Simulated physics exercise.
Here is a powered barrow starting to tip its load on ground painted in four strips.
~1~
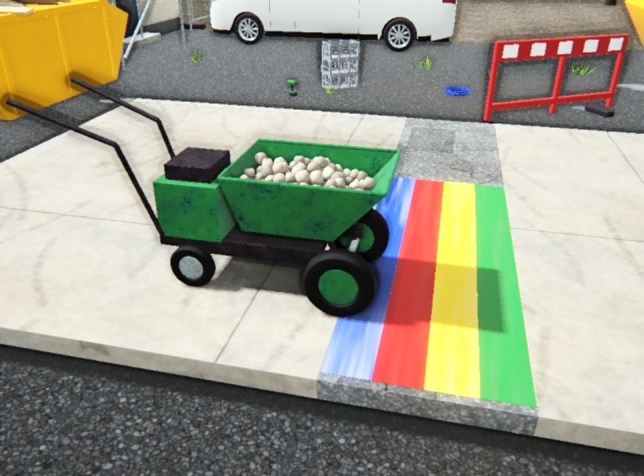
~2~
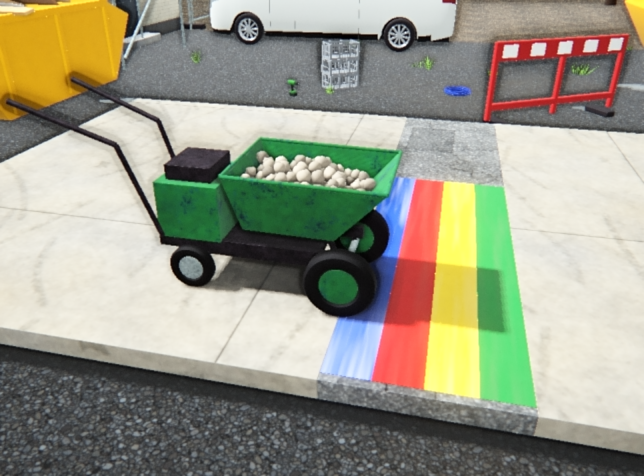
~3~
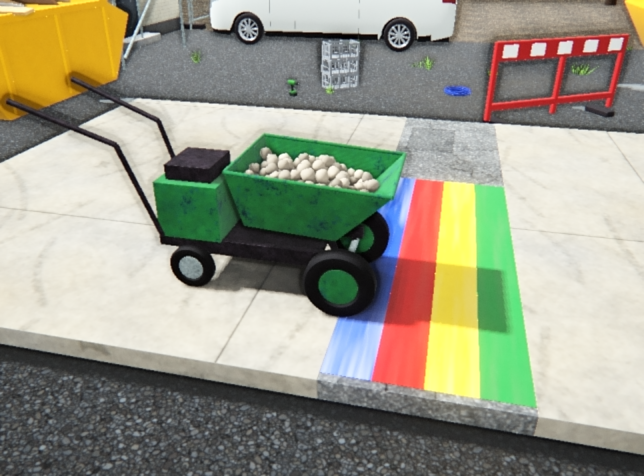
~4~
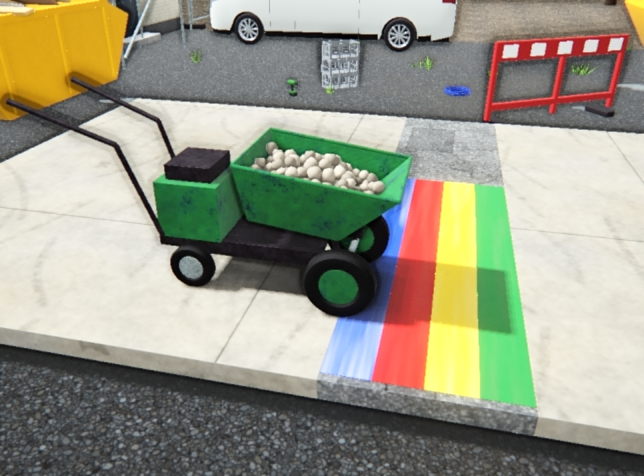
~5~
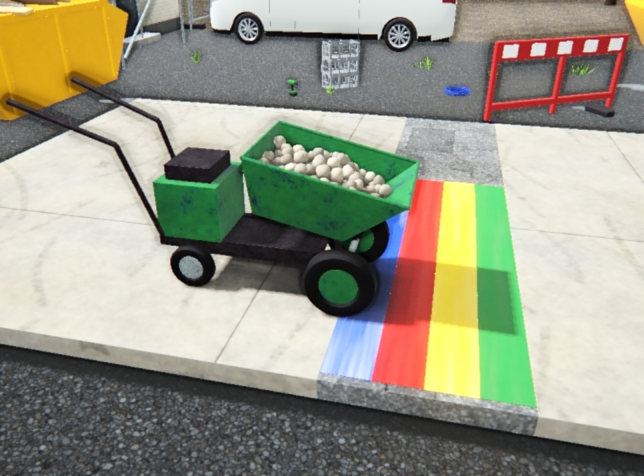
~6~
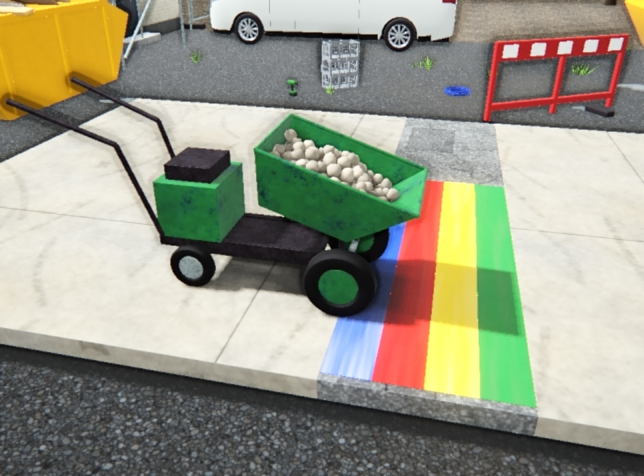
The green skip on a powered barrow tilts forward to the right, carrying pale pebbles.
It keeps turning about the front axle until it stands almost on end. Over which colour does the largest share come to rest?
Most lies over the green band.
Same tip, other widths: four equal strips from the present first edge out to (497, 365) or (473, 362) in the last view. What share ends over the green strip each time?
First some 30, then 20 per cent.
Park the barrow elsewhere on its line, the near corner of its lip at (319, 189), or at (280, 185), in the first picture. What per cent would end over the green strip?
First some 10, then 0 per cent.
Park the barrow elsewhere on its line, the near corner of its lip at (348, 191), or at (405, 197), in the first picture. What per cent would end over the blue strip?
In turn 0 and 0 in a hundred.
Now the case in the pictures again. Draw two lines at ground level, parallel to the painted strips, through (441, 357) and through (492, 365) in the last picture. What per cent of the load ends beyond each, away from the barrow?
In turn 70 and 50 in a hundred.
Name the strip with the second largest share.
Second comes the strip in yellow.
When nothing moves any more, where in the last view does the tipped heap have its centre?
Roughly at (498, 301).
Soon after the last picture, skip tipped steeply; all in the skip.
A little later, skip tipped right over; most in the skip; a small part over the yellow strip; a small part over the green strip; a stray few falling.
Later still, skip tipped right over; about a quarter in the skip; about a quarter over the yellow strip; about a third over the green strip; about a quarter off the paint.
At rest, skip tipped right over; about a quarter in the skip; none over the blue strip; none over the red strip; about a quarter over the yellow strip; about a third over the green strip; about a quarter off the paint.
